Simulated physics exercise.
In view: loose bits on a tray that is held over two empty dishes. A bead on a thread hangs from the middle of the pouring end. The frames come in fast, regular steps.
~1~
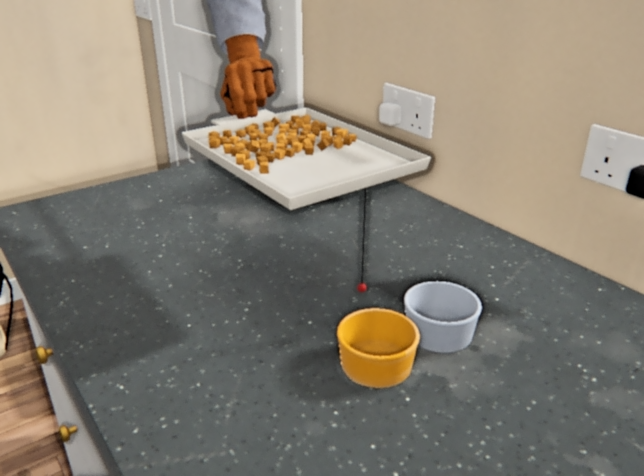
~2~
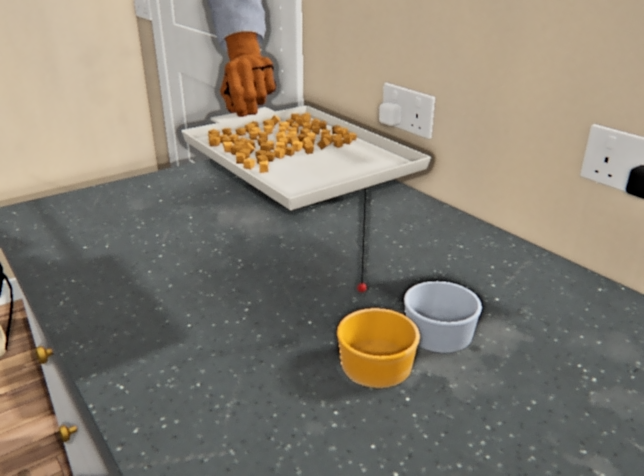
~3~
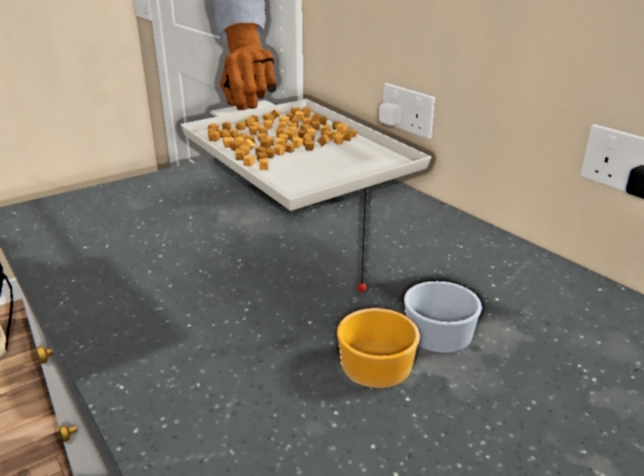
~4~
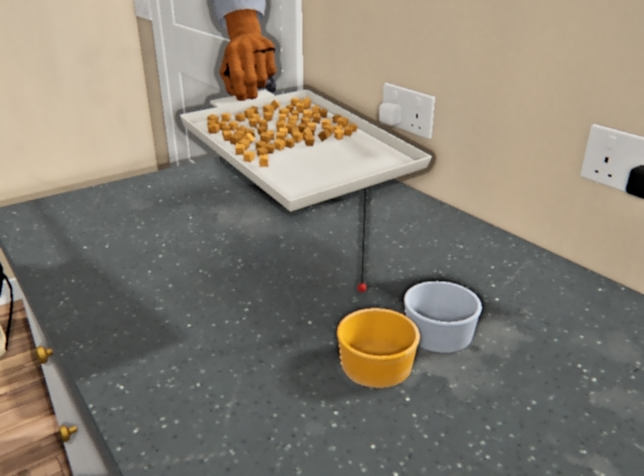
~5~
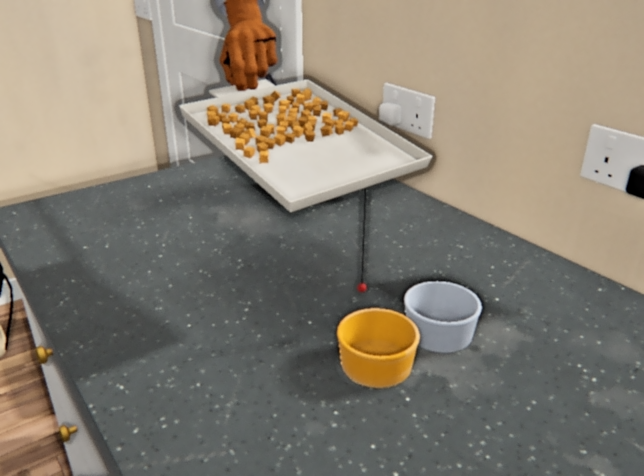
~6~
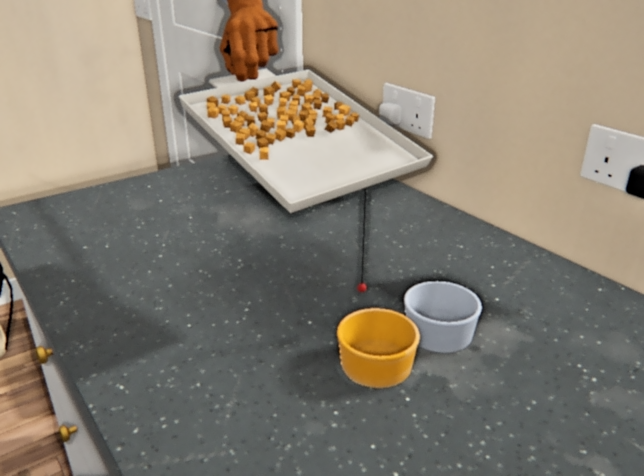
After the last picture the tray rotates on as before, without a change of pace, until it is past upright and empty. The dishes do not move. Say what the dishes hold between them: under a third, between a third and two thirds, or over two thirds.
In the dishes lies from one third to two thirds of it.
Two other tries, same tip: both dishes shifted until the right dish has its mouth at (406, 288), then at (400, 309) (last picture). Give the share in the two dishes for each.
About 30 and 70 per cent.
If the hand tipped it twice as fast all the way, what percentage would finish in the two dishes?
About 50 per cent.
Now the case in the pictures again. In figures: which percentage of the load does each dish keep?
Left dish: 40 %, right dish: 10 %.
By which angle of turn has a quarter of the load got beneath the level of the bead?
Roughly 75°.
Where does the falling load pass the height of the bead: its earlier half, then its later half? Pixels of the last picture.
At about (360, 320), then at (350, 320).
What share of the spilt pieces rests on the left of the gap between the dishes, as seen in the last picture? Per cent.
Near 80 %.
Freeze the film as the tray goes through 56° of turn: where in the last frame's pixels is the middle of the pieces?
Roughly at (338, 177).
Soon, tray tipped steeply; most on the tray; a stray few in the left dish; a stray few in the right dish; a small part in the air.
A while on, tray tipped right over; about two thirds on the tray; a small part in the left dish; a small part in the right dish; a small part outside both.
Towards the end, tray tipped past a quarter turn; about a third in the left dish; a small part in the right dish; about half outside both.
Finally, tray tipped past a quarter turn; about a third in the left dish; a small part in the right dish; about half outside both.
